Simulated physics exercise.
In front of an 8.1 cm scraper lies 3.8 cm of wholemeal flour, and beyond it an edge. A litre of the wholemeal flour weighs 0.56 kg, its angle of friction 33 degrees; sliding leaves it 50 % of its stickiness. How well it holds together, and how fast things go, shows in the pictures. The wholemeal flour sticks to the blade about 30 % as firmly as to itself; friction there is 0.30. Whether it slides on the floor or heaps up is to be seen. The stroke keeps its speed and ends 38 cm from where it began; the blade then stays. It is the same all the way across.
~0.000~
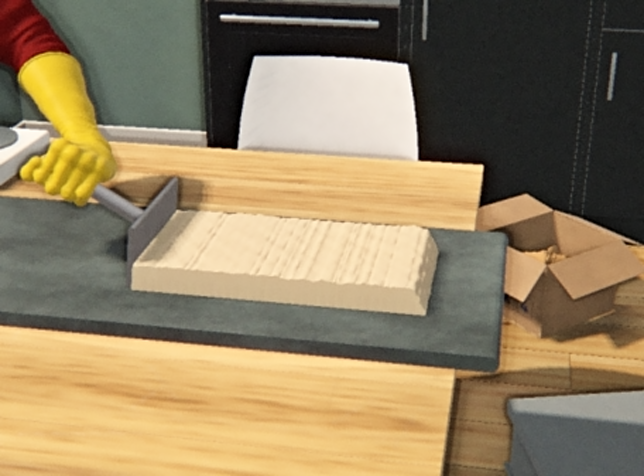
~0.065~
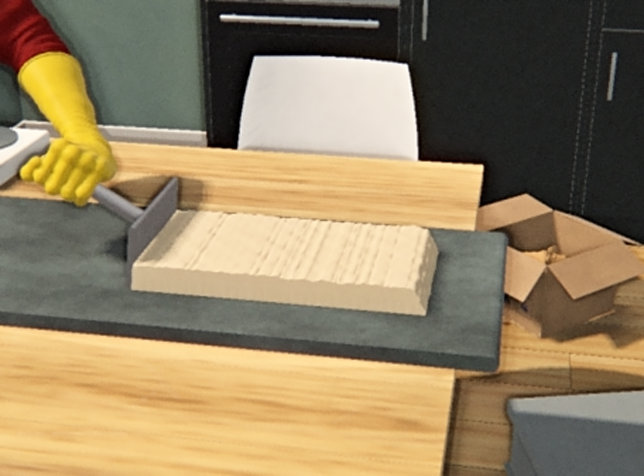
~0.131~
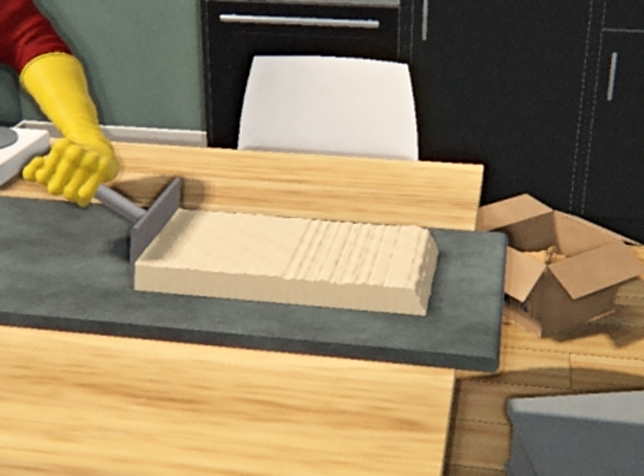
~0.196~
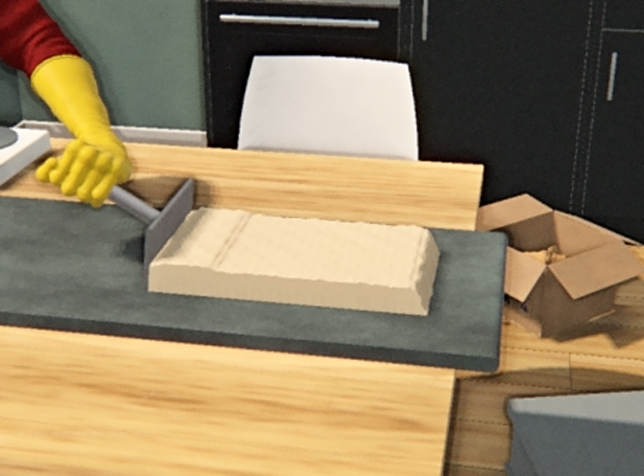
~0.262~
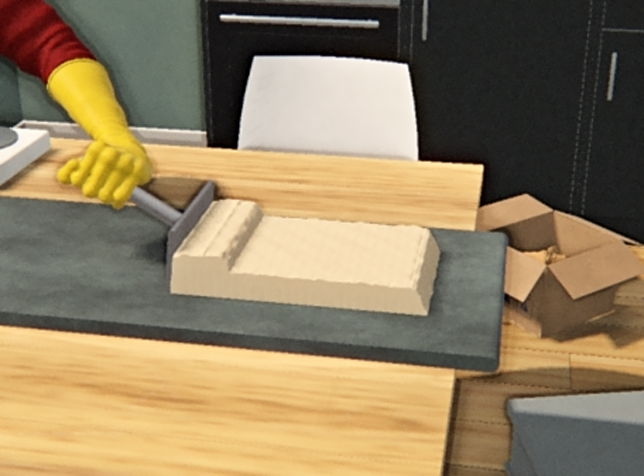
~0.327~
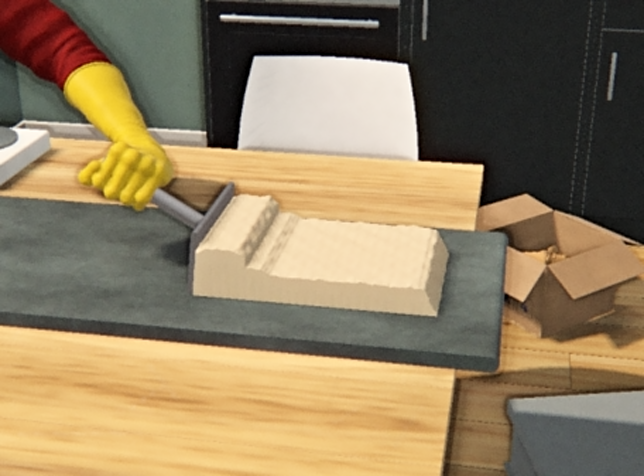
Yellow-gloved hand pushing a grey scraper rightward into a pale floury slab on a dark board, heaping it up beside the blade.
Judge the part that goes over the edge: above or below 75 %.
Expect below 75 %.
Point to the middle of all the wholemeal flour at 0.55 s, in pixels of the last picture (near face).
At about (376, 294).
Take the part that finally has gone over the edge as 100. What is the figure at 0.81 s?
Some 30 per cent.
By 0.55 s, 0 % has gone over the edge.
By 0.81 s, 14 % has gone over the edge.
By 1.08 s, 56 % has gone over the edge.
By 1.34 s, 57 % has gone over the edge.
By 1.40 s, at the end, 57 % has gone over the edge.
